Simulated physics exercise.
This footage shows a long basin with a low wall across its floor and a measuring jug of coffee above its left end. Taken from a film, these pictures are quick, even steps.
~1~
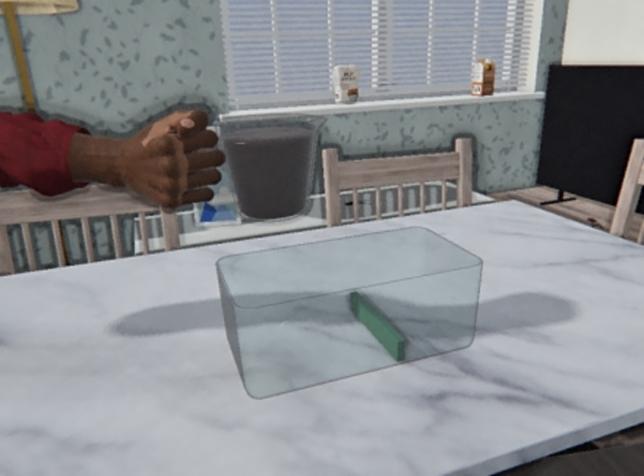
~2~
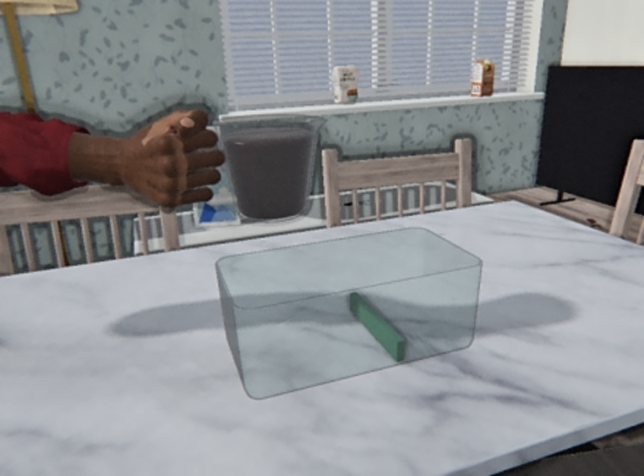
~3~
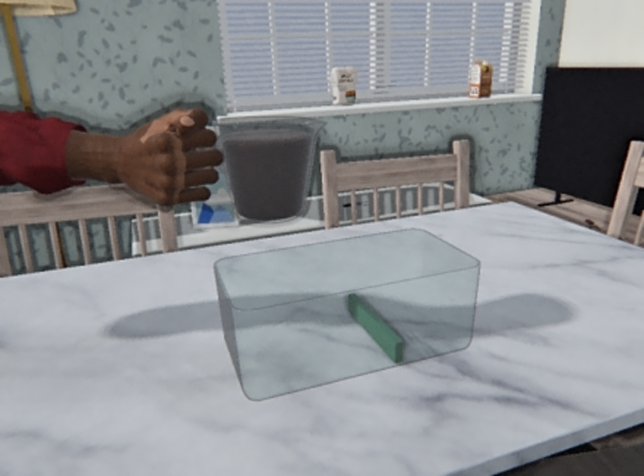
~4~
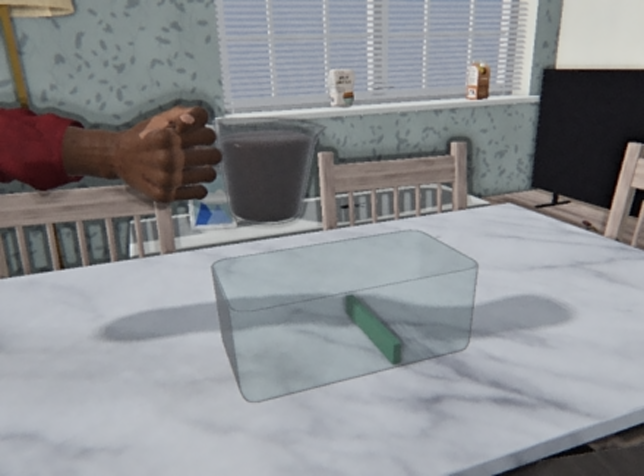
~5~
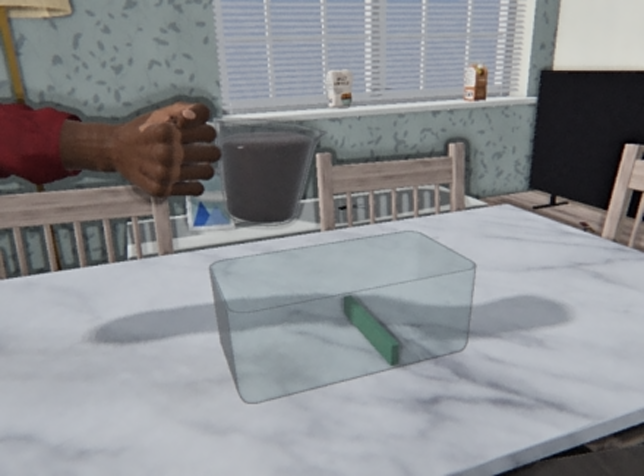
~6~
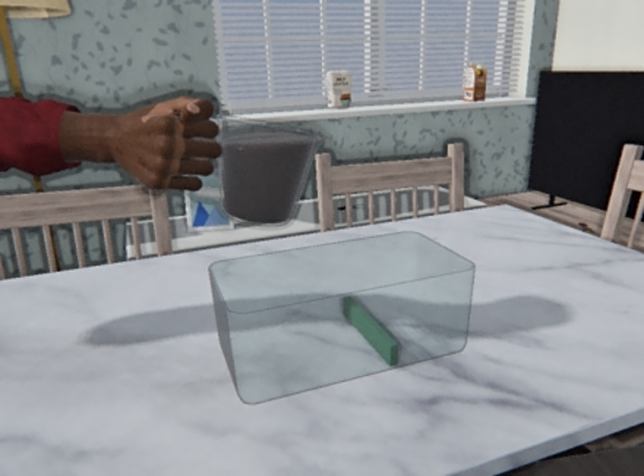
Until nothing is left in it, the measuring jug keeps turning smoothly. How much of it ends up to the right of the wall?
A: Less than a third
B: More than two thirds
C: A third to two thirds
C, A third to two thirds.
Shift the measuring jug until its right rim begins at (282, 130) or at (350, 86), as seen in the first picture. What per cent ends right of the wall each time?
Estimate, first then second: 10 per cent and 70 per cent.
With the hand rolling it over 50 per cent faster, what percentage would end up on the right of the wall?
About 40 per cent.
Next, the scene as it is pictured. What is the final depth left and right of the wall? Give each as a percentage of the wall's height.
Close to 30 for the left and 70 for the right.
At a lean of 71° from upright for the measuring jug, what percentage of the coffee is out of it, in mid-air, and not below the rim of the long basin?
Roughly 20 per cent.
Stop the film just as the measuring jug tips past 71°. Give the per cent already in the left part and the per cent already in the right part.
Left part 0 %; right part 15 %.
A moment on, the measuring jug is tipped part way and 64 per cent is still to pour, 1 is left of the wall and 13 right of it.
Next, the measuring jug is tipped right over and 7 per cent is still to pour, 32 is left of the wall and 52 right of it.
Then the measuring jug is tipped right over and 0 per cent is still to pour, 45 is left of the wall and 53 right of it.
Later the measuring jug is tipped right over and 0 per cent is still to pour, 45 is left of the wall and 53 right of it.
At rest 45 per cent lies left of the wall, 53 right of it and 1 outside.
